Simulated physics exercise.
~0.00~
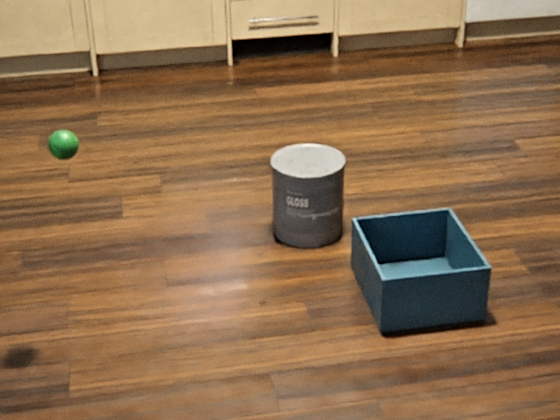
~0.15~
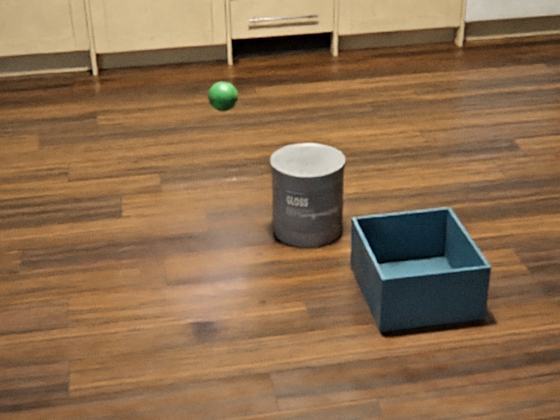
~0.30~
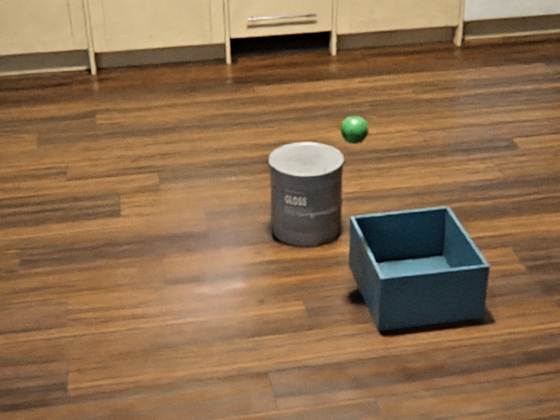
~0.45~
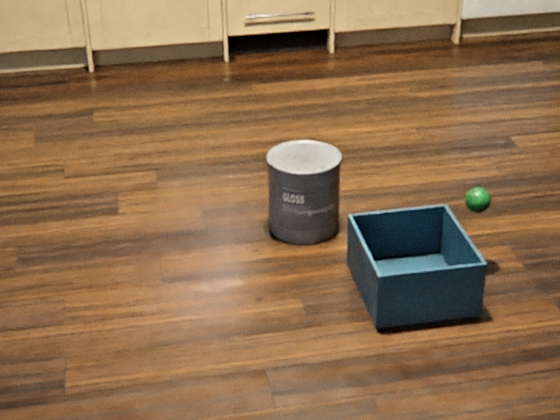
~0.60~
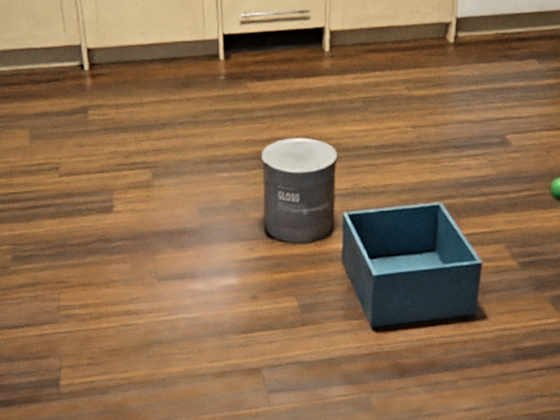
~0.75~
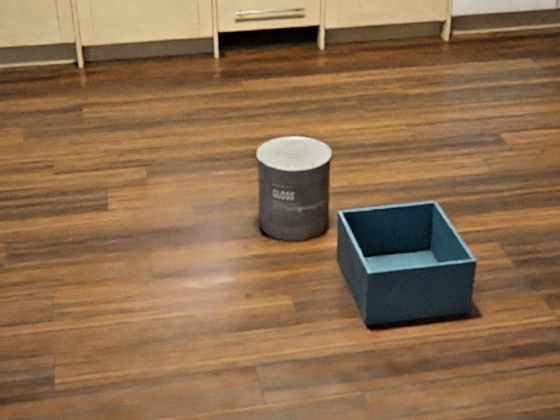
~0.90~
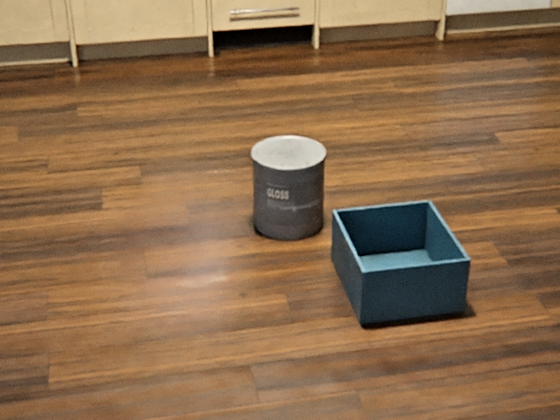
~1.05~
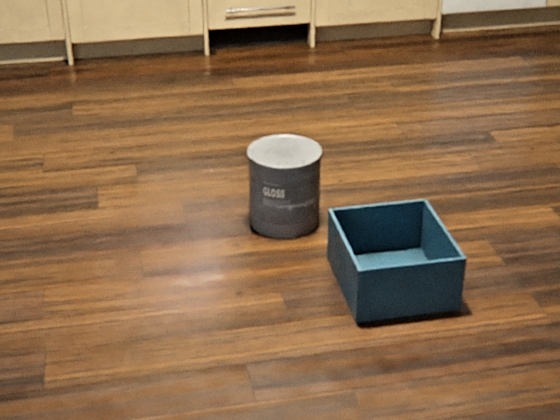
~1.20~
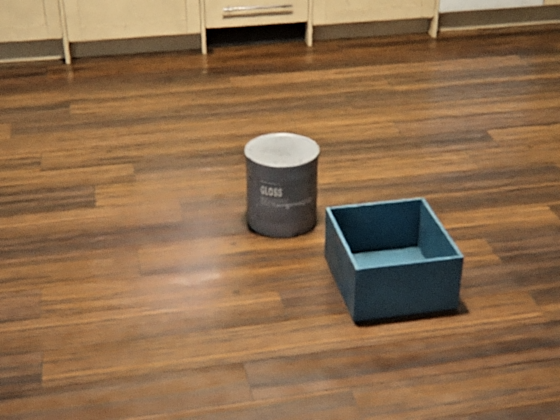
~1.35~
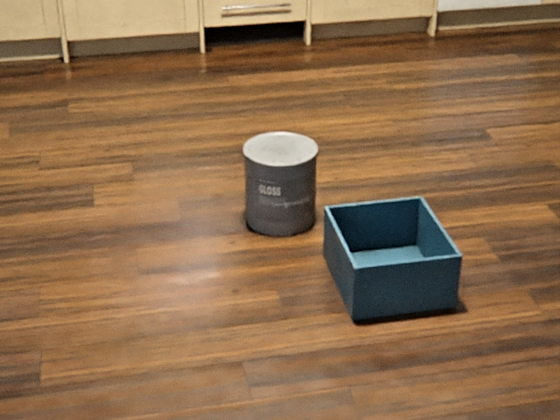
The clip opens on a wooden floor with a grey pail standing beside an empty, open-topped blue box, and pale cabinets behind them, as a green ball hangs in the air at the left. The ball sails to the right, rising a little as it nears the pail. It passes above and behind the pail, then drops as it travels beyond the box's far right corner, never going in. It continues to the right edge and slips out of view. The view drifts slightly right, and the pail and the empty box stay standing where they were.
